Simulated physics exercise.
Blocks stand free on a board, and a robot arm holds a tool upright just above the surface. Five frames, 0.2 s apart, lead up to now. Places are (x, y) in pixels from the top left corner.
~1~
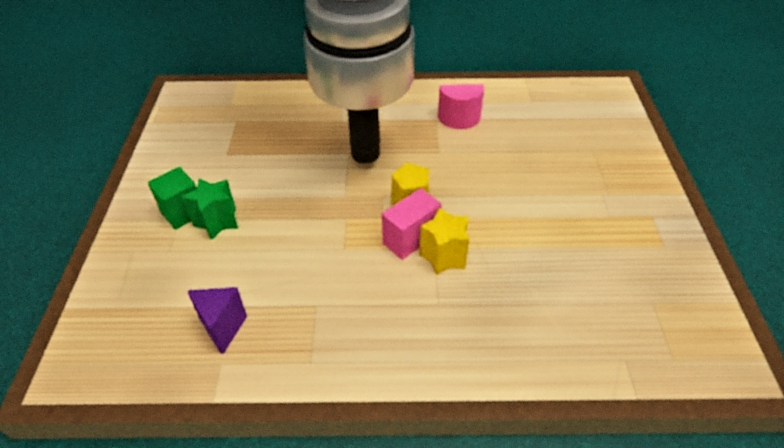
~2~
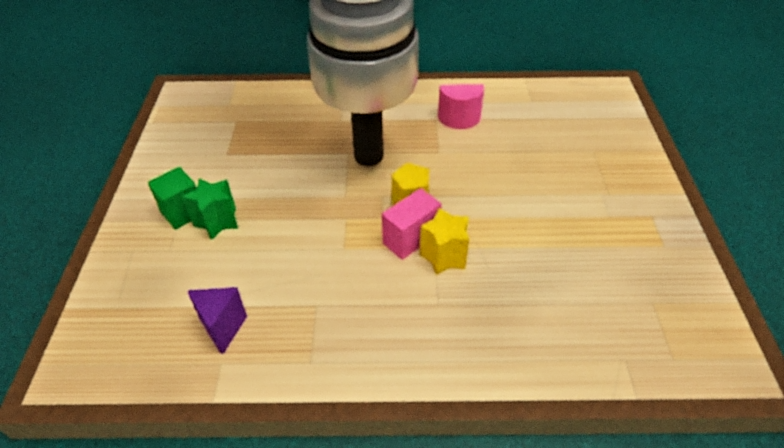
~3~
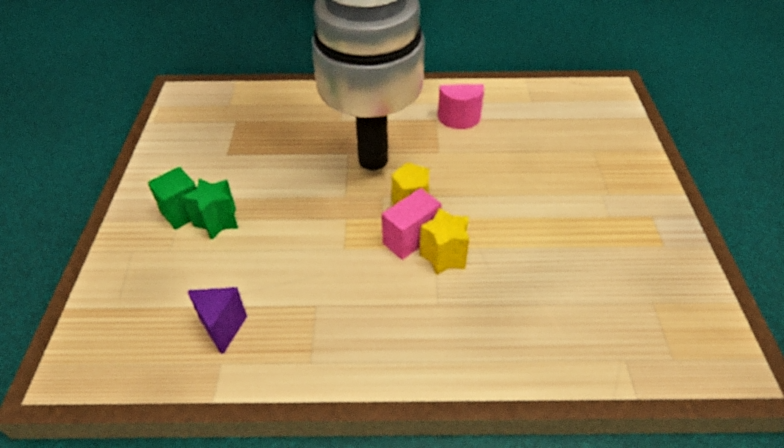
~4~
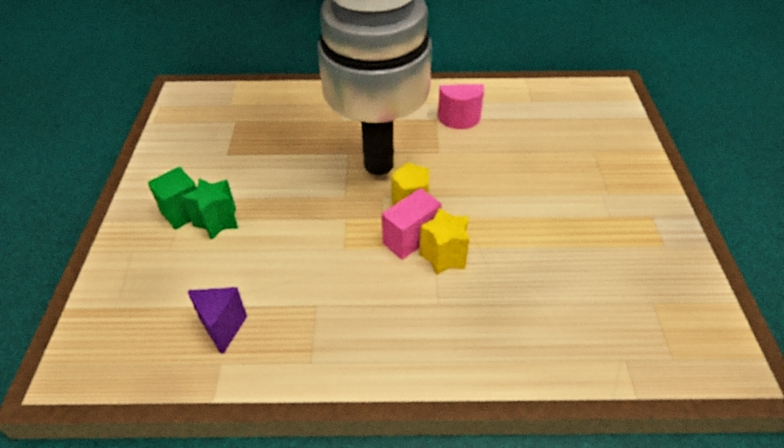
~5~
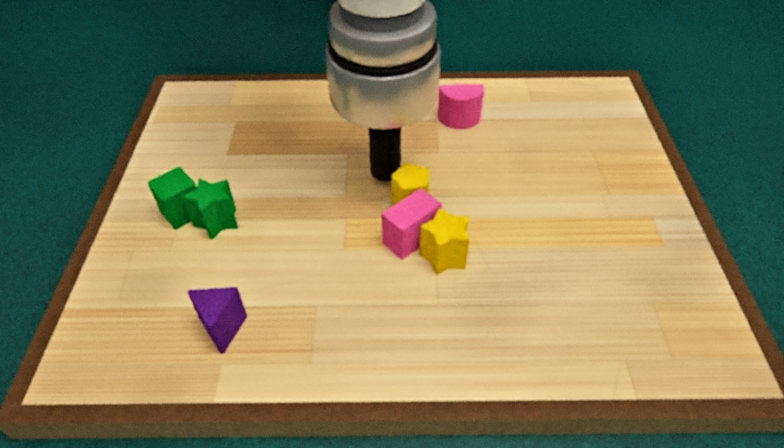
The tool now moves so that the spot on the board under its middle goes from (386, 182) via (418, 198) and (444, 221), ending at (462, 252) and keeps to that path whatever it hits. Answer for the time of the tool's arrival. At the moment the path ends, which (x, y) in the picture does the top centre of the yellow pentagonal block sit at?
It sits at (468, 251).
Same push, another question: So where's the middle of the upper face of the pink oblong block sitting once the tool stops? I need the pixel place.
It is at (414, 233).
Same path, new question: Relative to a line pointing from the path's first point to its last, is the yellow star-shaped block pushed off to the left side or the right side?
It shifts to the right.
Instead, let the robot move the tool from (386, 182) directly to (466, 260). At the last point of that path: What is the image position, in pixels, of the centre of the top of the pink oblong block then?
The middle of the upper face of the pink oblong block will lie at about (425, 232) in the picture.
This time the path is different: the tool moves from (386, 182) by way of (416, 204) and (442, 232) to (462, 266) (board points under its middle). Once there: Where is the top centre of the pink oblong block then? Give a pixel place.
At the end it should sit near (421, 231).
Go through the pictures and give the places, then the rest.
Tip of the tool (366, 155), middles of tops, yellow pentagonal block (412, 176), pink oblong block (412, 208), yellow star-shaped block (447, 226), in the first picture.
Tool (369, 158), nothing pushed, in the second picture.
Tool (373, 161), nothing pushed, in the third picture.
Tool (379, 166), nothing pushed, in the fourth picture.
Tool (386, 172), yellow pentagonal block (412, 176), pink oblong block (412, 208), yellow star-shaped block (447, 226), in the fifth picture.
The first path, step by step. One third of the way, tool (419, 189); yellow pentagonal block (435, 190); pink oblong block (417, 217), turned 35° clockwise; yellow star-shaped block (454, 245).
Two thirds of the way, tool (445, 212); yellow pentagonal block (455, 217), turned 50° clockwise; pink oblong block (416, 228), turned 80° clockwise; yellow star-shaped block (452, 260), turned 55° anticlockwise.
At the end, tool (464, 242); yellow pentagonal block (468, 251), turned 70° clockwise; pink oblong block (414, 233), turned 100° clockwise; yellow star-shaped block (449, 279), turned 55° anticlockwise.
